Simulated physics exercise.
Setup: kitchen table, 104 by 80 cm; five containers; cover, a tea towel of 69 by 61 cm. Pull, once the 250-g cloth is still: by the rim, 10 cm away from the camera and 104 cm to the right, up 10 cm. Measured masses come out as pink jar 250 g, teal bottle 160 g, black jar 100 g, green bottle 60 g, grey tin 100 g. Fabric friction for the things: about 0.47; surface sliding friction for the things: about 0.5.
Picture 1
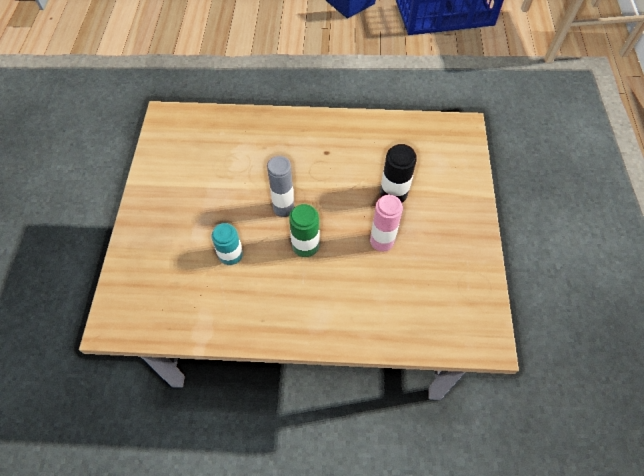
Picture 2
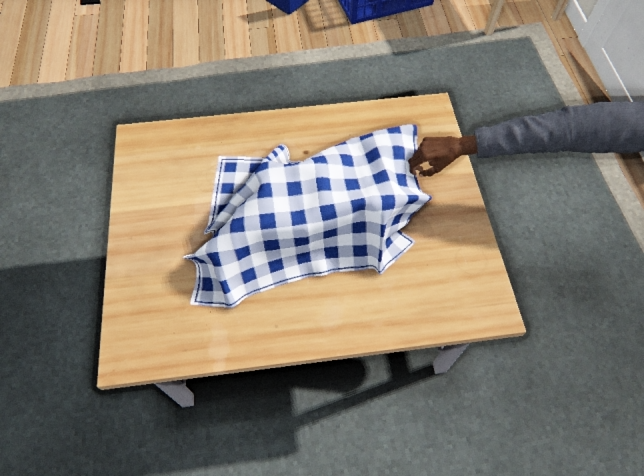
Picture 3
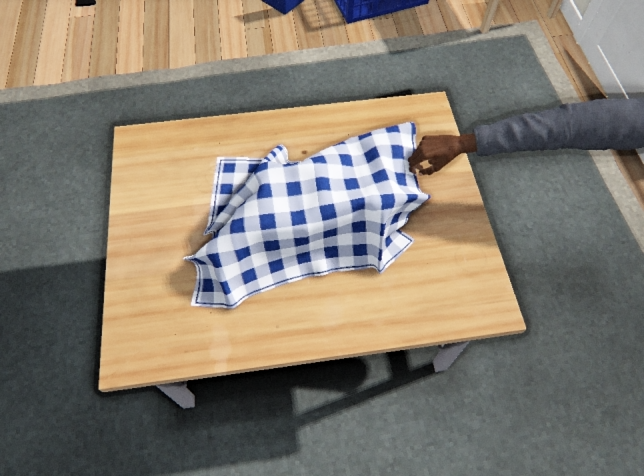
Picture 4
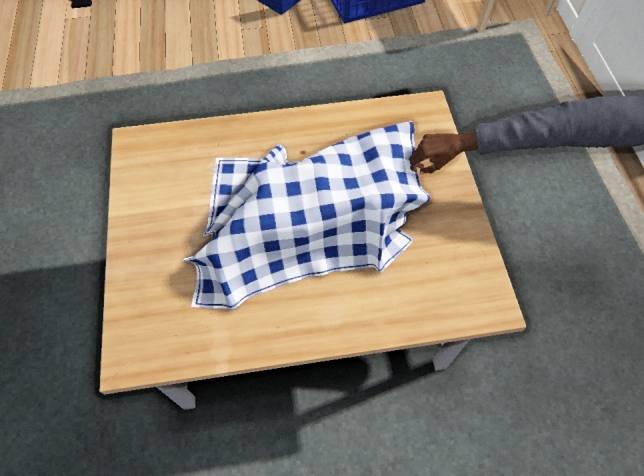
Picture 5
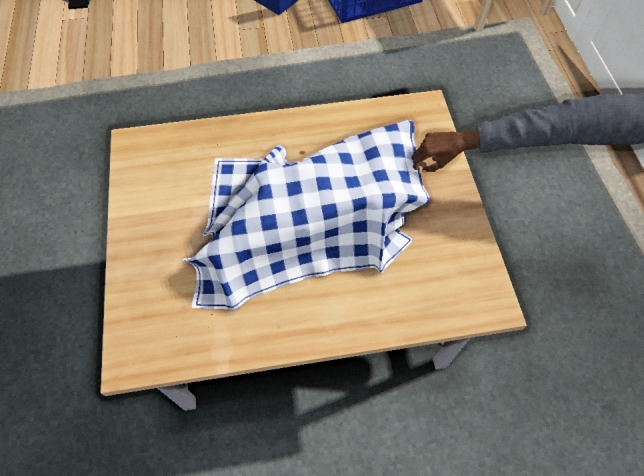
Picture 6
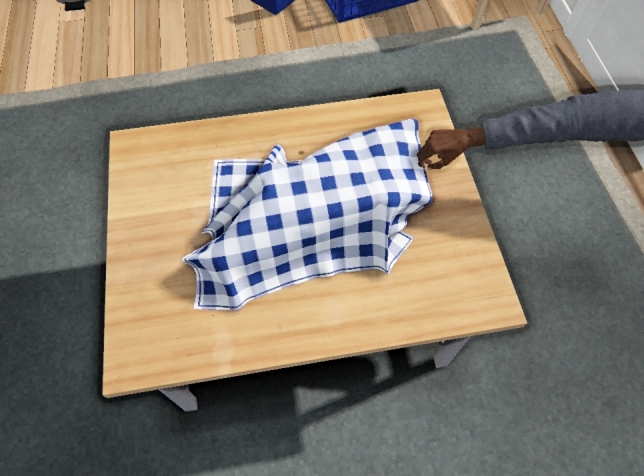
A blue-and-white checked cloth lies draped in uneven folds over the middle of a pale wooden table, seen from above on a grey rug. At first five containers stand there uncovered, teal at left, grey and green near the middle, black and pink at right; then the cloth covers them, a hand from the right gripping its edge. The hand shifts very slightly, and the camera view turns and drifts a little.
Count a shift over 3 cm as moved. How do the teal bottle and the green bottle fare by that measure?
My prediction: Teal bottle: Undisturbed, green bottle: Relocated.
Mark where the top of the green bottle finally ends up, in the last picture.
End position in the last picture: Approx. (348, 211).
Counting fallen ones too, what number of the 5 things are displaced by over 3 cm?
The number is 4.
Next, middle of the tea towel at (390, 179); green bottle 5 cm off its start, teal bottle 1 cm off its start, black jar on its side, 13 cm off its start.
Then, middle of the tea towel at (514, 155); green bottle on its side, 13 cm off its start, teal bottle 1 cm off its start, pink jar on its side, 20 cm off its start.
After that, middle of the tea towel at (625, 153); green bottle on its side, 14 cm off its start at (348, 216), teal bottle 1 cm off its start at (228, 253), pink jar on its side, 26 cm off its start at (472, 239).
Later, middle of the tea towel at a place out of view; green bottle on its side, 15 cm off its start, teal bottle 1 cm off its start, pink jar on its side, 32 cm off its start.
At the end, middle of the tea towel at a place out of view; green bottle on its side, 15 cm off its start at (348, 211), teal bottle 1 cm off its start at (228, 253), pink jar over the edge, grey tin on its side, 21 cm off its start at (323, 163).
